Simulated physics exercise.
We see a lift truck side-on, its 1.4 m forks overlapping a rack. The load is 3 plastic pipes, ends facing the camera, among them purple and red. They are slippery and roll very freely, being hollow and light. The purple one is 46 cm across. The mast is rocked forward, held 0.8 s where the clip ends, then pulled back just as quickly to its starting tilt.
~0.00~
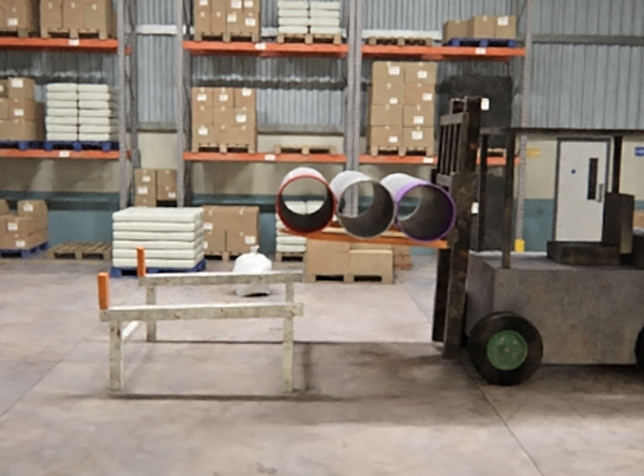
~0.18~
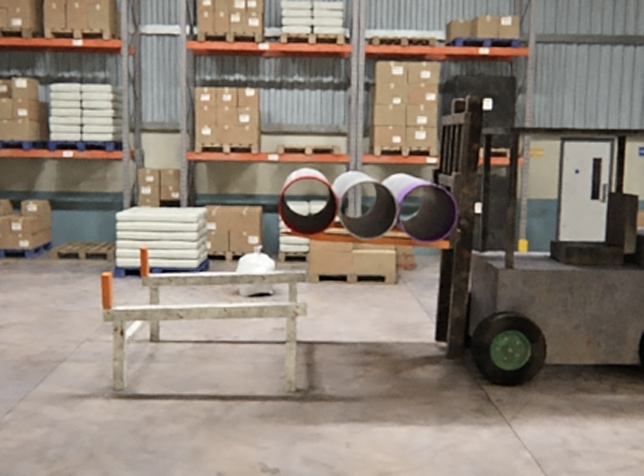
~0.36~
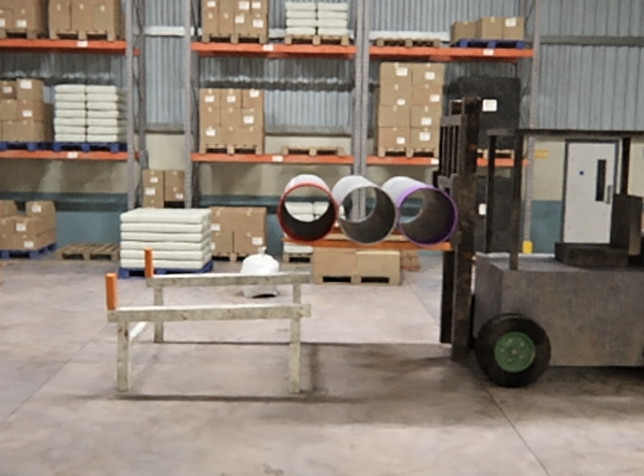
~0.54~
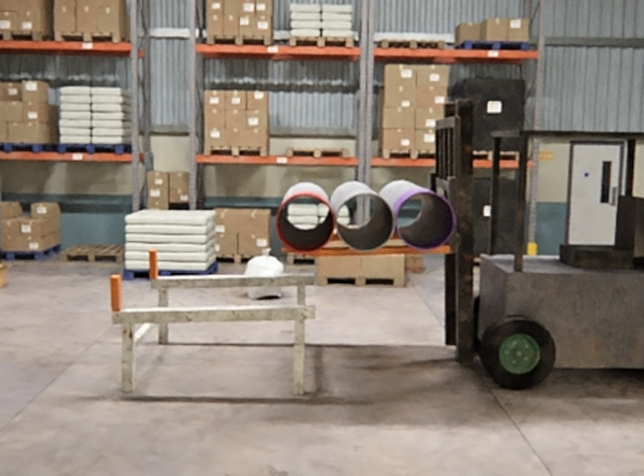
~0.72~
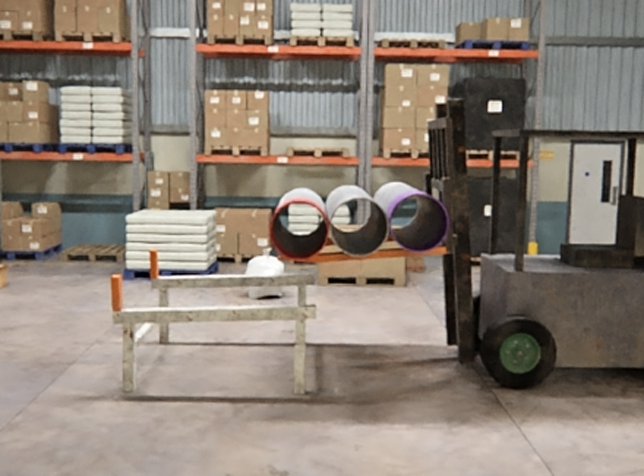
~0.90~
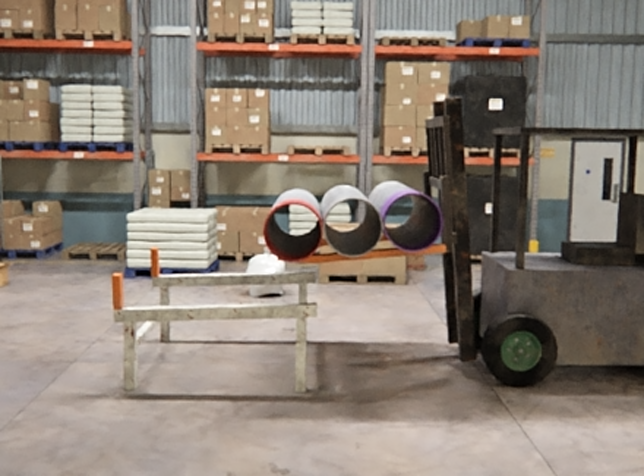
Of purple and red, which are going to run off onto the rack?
Purple rolls off the tips, red rolls off the tips.
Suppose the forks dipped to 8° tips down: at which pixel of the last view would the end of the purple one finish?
Near (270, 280).
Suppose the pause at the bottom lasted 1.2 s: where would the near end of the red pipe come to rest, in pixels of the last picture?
Around (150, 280).
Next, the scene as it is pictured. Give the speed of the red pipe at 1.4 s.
Near 0.6 m/s.
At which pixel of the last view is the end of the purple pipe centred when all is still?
Near (269, 277).
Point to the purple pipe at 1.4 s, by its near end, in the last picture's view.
Around (387, 225).
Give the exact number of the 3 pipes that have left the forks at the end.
The count is 3.
After 1.4 s, purple is on the forks, 90 cm from the tips, rolling left; red is on the rack, 120 cm from the rack's far end, rolling left; 1 of 3 has left the forks.
After 2.1 s, purple is on the forks, 40 cm from the tips, rolling left; red is on the rack, 65 cm from the rack's far end, rolling left; 2 of 3 have left the forks.
After 2.8 s, purple is on the rack, 125 cm from the rack's far end, rolling left; red is on the rack, 30 cm from the rack's far end; 3 of 3 have left the forks.
At rest (4.7 s), purple is on the rack, 120 cm from the rack's far end; red is on the rack, 30 cm from the rack's far end; 3 of 3 have left the forks.
